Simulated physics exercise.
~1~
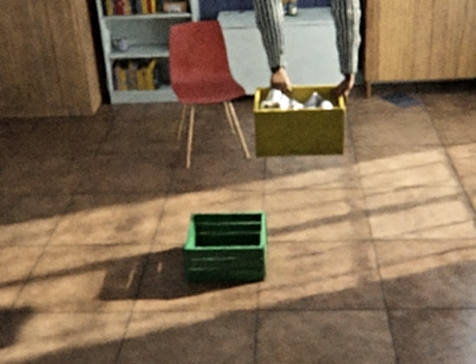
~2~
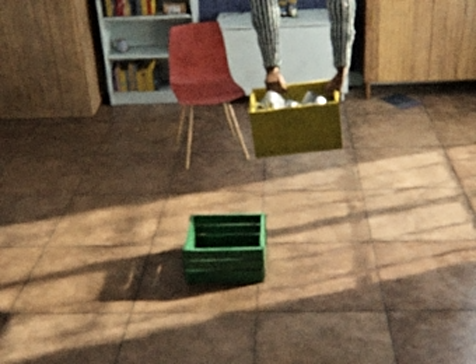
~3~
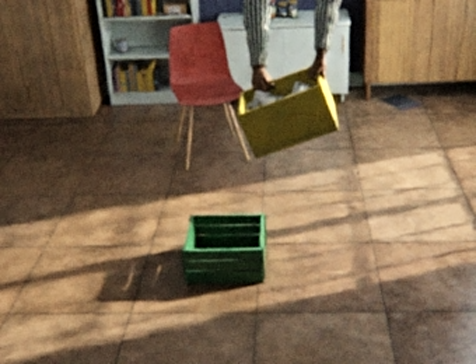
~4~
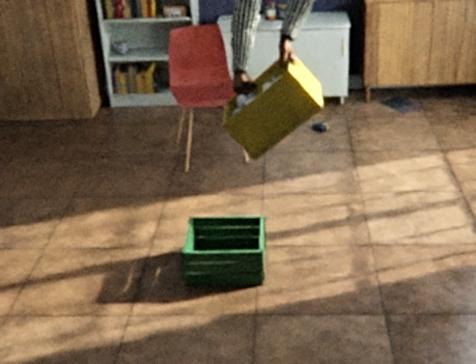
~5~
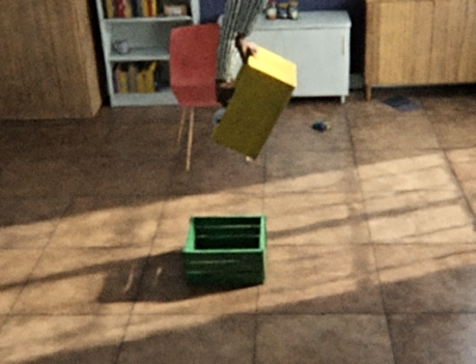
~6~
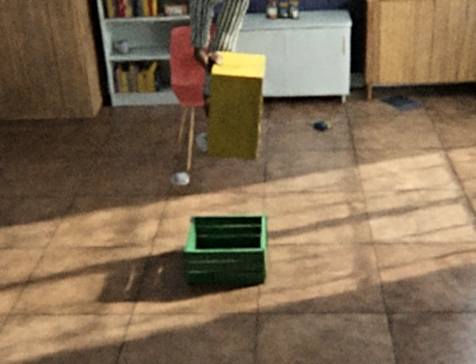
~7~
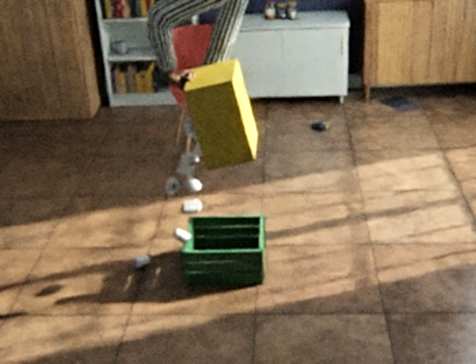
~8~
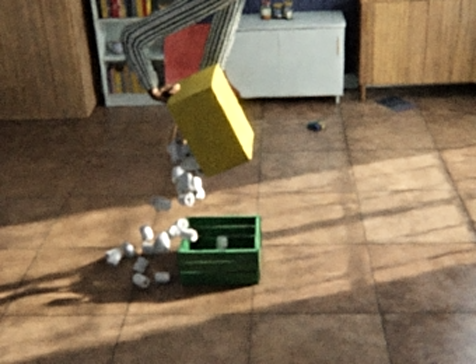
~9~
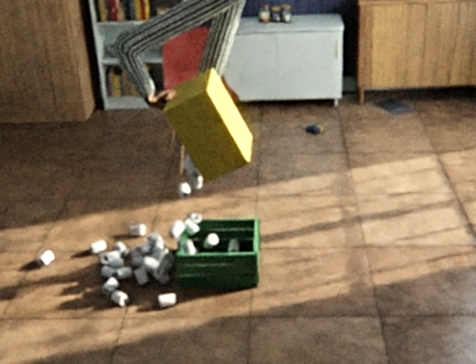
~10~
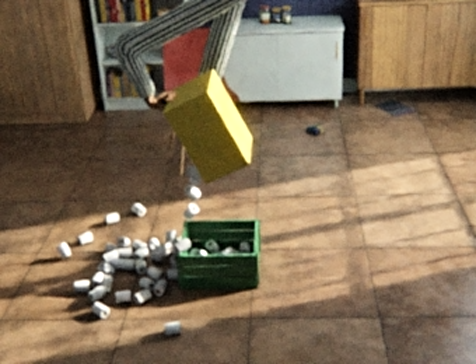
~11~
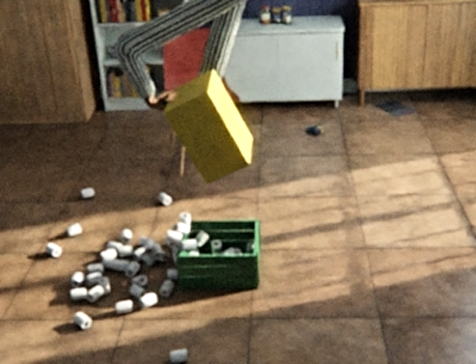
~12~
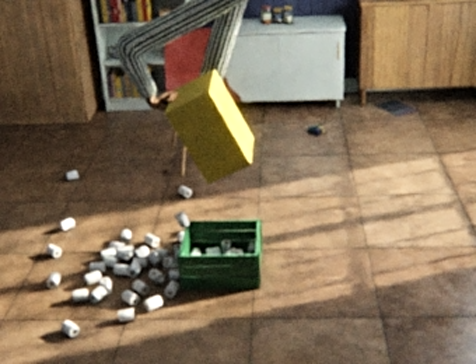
Sunlit tiled room with hands tipping a yellow crate of white rolls leftward, some landing in a green crate, most scattering across the floor.
